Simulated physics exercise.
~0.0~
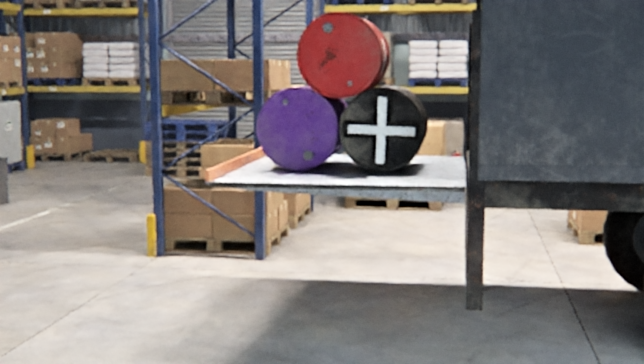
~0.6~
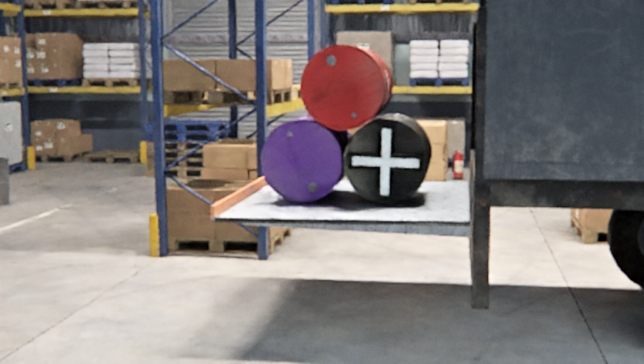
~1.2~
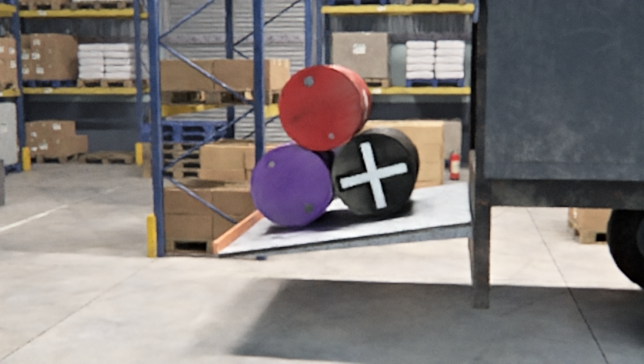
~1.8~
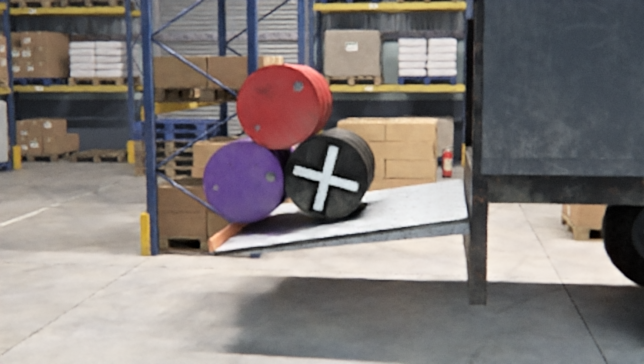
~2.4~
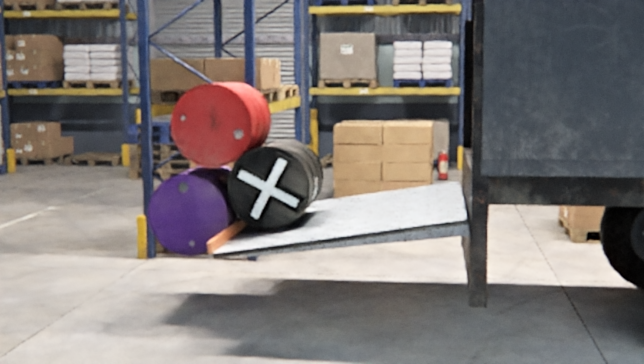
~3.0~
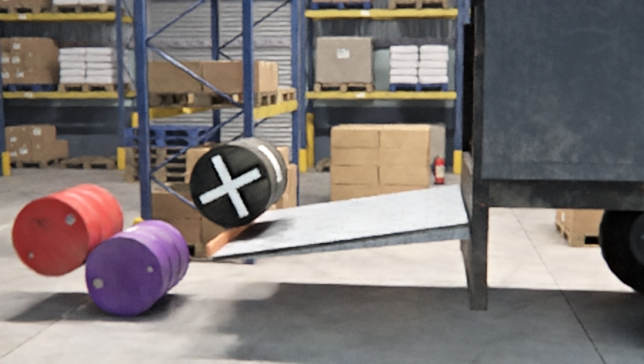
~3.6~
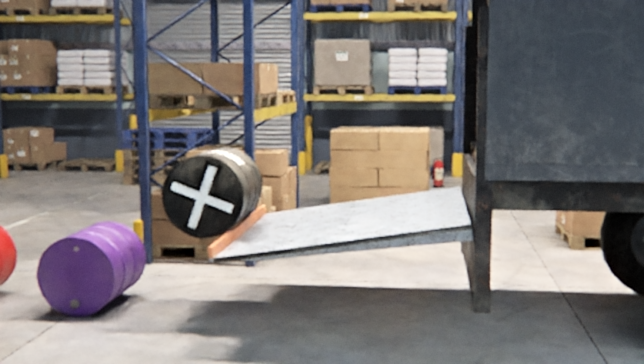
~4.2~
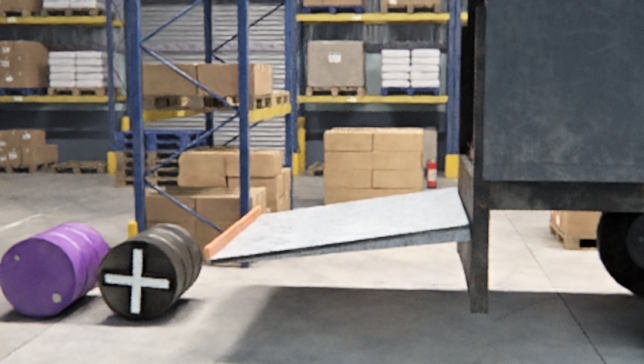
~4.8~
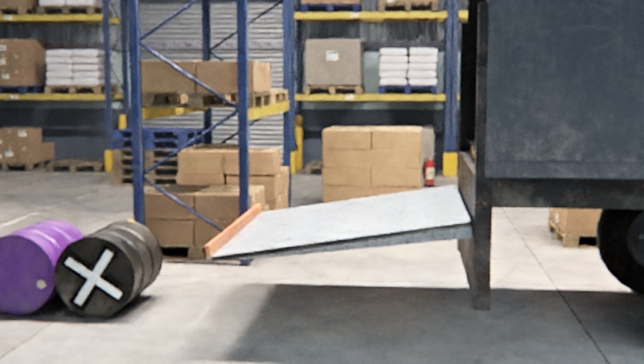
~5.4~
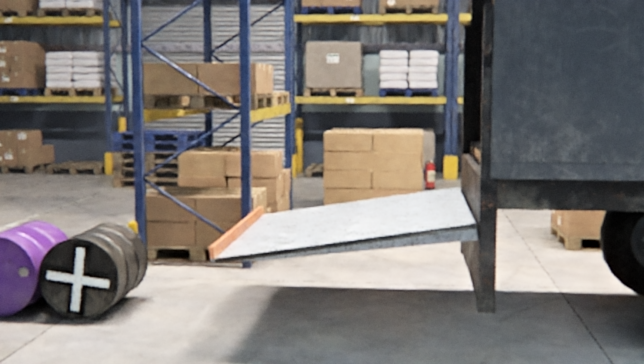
Three stacked drums rolling left off a lorry's tilting lift, red and purple dropping first, the black cross-marked one following onto the floor.
